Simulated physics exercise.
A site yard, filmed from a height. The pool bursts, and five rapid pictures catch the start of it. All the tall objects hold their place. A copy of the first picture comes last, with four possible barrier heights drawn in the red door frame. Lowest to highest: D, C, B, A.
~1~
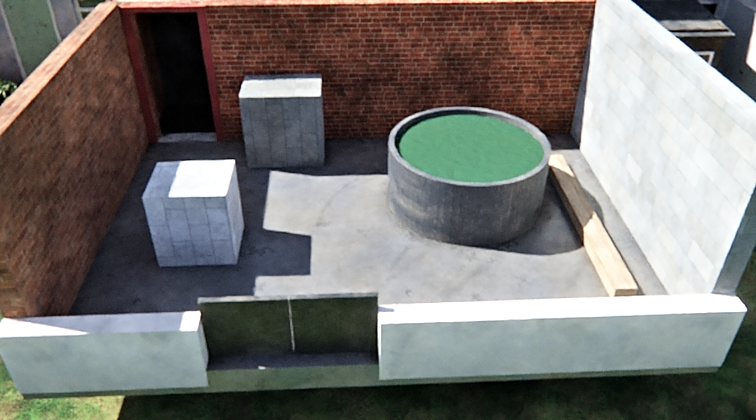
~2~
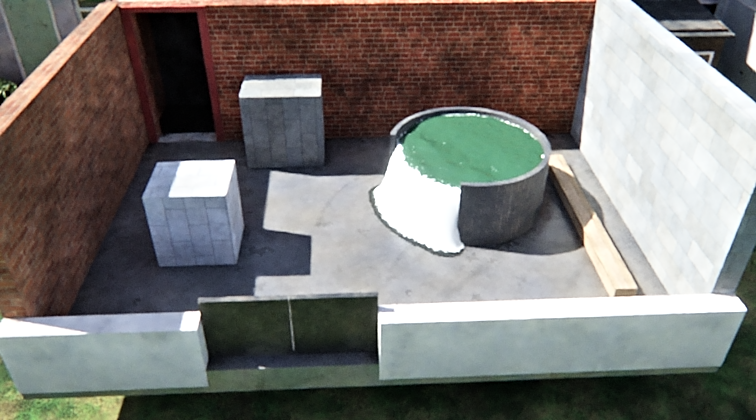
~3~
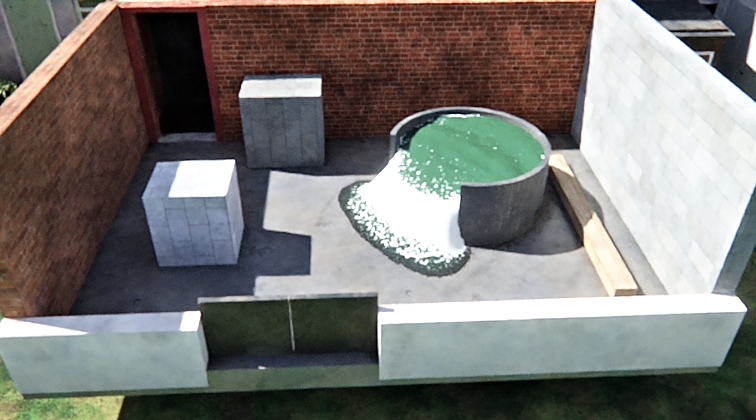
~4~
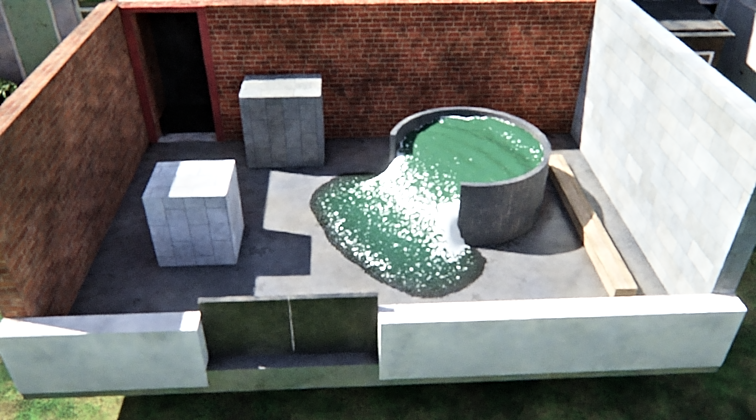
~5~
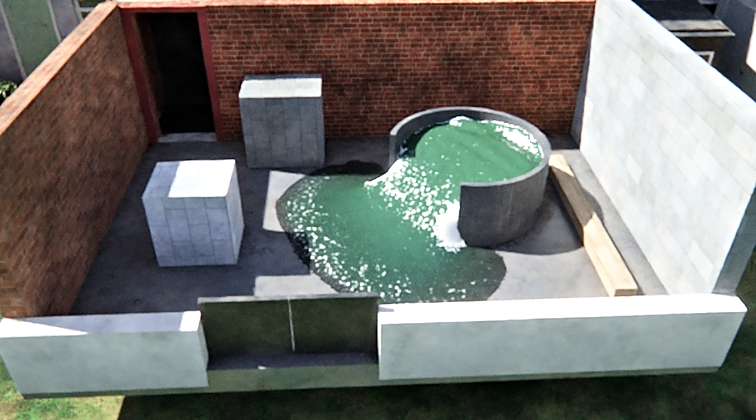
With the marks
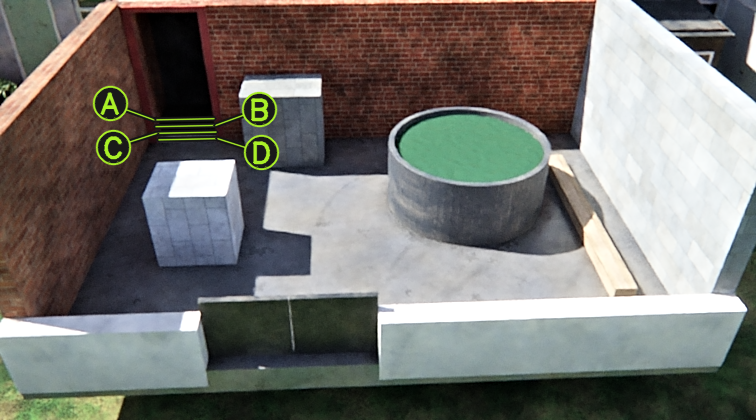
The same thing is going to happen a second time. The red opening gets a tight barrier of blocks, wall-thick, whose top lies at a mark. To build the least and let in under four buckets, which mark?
Height B just does it.
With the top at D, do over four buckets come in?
Yes, that goes wrong.
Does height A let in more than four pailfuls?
No, that is safe.
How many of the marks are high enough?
Two.
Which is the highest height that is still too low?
Height C.
On the marked copy, A at (184, 119); B at (185, 126); C at (186, 132); D at (188, 139); from the bottom up D, C, B, A.
With A, nothing gets over.
With B, a splash gets over, under a bucket.
With C, about 9 bucketfuls get in.
With D, dozens of bucketfuls pour in.
